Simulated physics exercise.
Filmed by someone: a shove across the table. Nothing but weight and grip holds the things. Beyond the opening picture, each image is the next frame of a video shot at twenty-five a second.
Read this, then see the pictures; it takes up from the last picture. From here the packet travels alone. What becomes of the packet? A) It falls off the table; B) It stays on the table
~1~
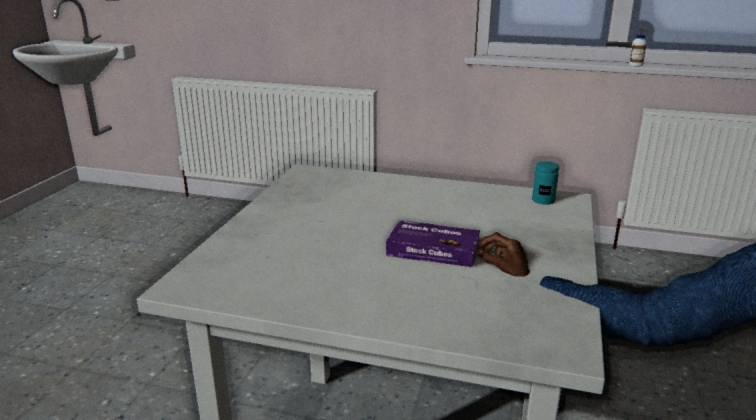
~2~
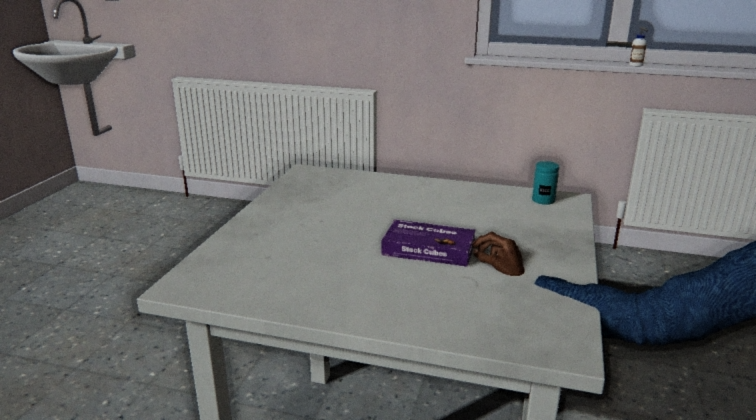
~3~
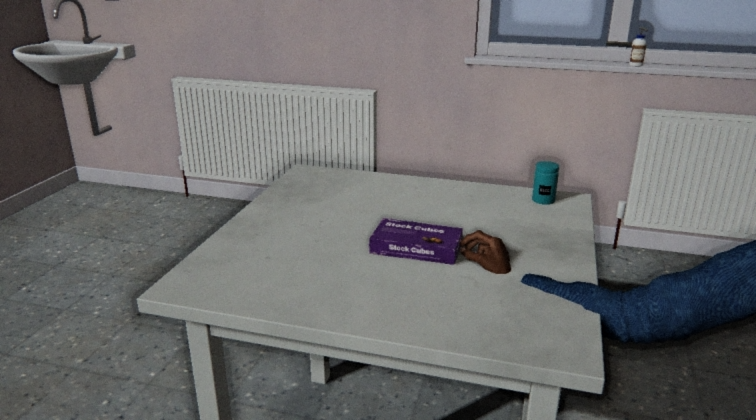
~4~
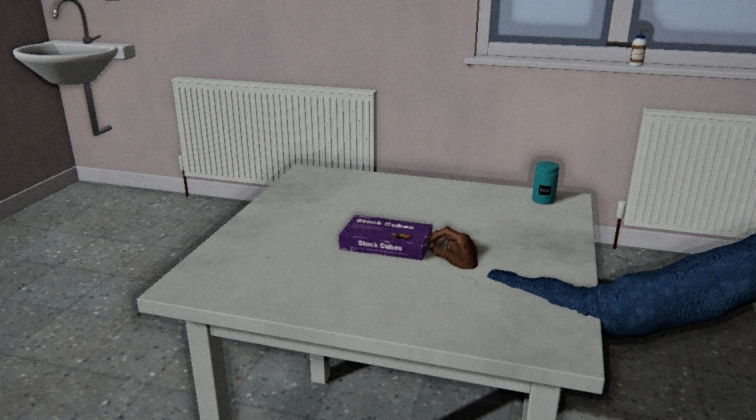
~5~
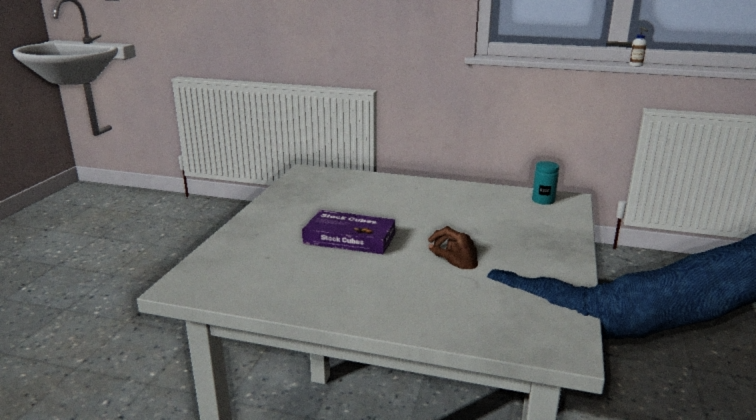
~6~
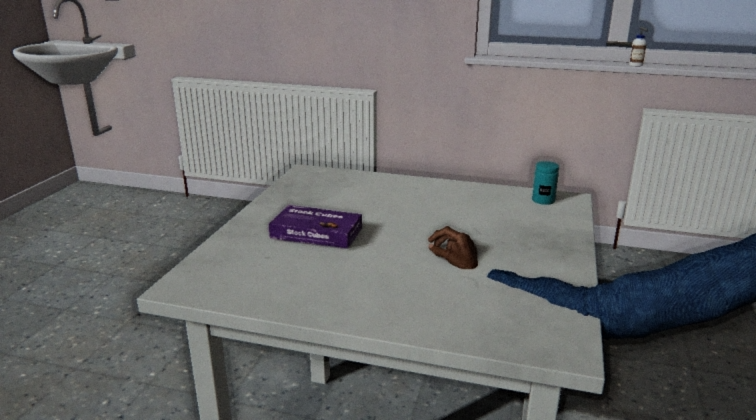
Answer: A.
Then, 0.10 s after the last picture, purple packet slid well along near (244, 219).
Then, 0.30 s after the last picture, purple packet now off the table.
Then, 0.50 s after the last picture, things are still on the move.
Then, 0.70 s after the last picture, as before.
By the end, off the table, purple packet.
